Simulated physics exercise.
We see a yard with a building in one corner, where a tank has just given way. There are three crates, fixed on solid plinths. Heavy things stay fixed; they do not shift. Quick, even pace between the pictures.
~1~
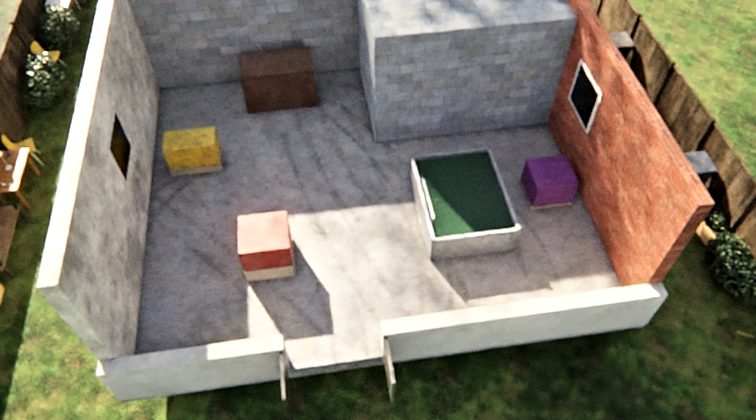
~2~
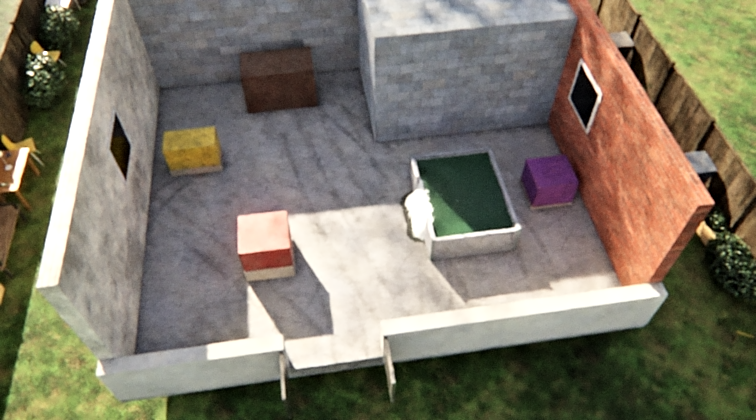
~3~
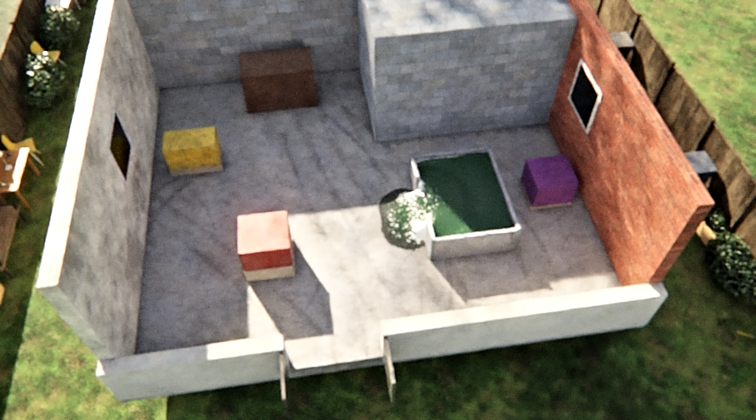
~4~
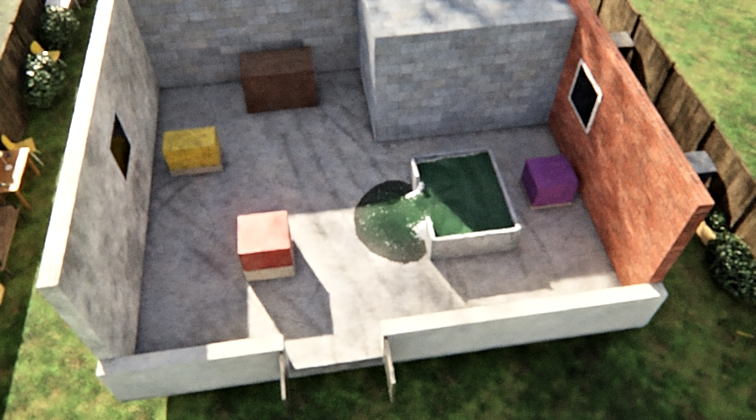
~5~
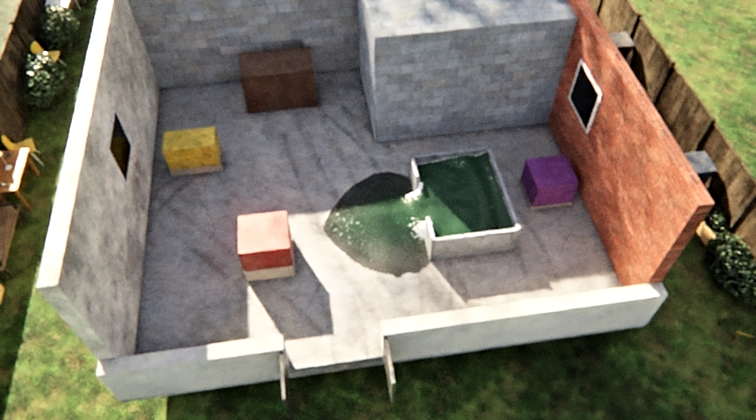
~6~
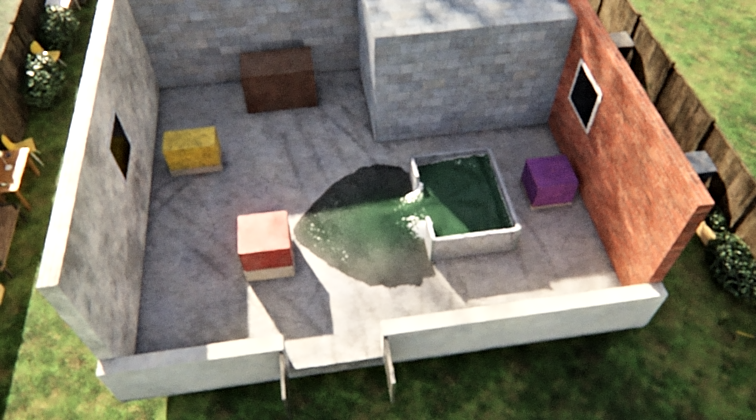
To begin with, a low-walled tank of green water sits whole in a walled yard among coloured crates. Its left side opens and white, foaming water bursts out, then spreads leftward over the paving in a widening dark green sheet until its edge is beside the red crate, while the crates stay still.
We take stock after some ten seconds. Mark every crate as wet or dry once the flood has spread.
Red crate: Dry, purple crate: Dry, yellow crate: Dry.
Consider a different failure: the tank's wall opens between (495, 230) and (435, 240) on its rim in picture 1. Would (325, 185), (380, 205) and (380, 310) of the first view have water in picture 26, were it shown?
Spared; spared; drenched.
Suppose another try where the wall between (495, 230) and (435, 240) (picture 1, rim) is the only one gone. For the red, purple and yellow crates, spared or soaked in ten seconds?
The red crate is untouched, the purple crate is flooded and the yellow crate is untouched.
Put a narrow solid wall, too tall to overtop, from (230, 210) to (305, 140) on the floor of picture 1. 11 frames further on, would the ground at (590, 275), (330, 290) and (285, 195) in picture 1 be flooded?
The first point comes out unwetted, the next inundated, the last inundated.
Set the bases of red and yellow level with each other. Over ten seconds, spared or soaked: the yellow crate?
Yellow: Untouched.
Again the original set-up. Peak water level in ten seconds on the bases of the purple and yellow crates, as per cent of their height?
Around 0 % and 70 %.
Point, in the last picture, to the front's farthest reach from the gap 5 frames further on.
I'd say near (196, 248).
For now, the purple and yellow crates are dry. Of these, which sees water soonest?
That would be the one in yellow.
A moment on, water covers 20 % of the floor; the red crate water round its plinth, the purple crate not reached, the yellow crate not reached.
Next, water covers 40 % of the floor; the red crate water round its plinth, the purple crate not reached, the yellow crate water round its plinth.
Then, water covers 50 % of the floor; the red crate water round its plinth, the purple crate not reached, the yellow crate water round its plinth.
Later, water covers 60 % of the floor; the red crate water round its plinth, the purple crate not reached, the yellow crate water round its plinth.
In the end, water covers 70 % of the floor; the red crate stayed above the water, the purple crate stayed above the water, the yellow crate stayed above the water.
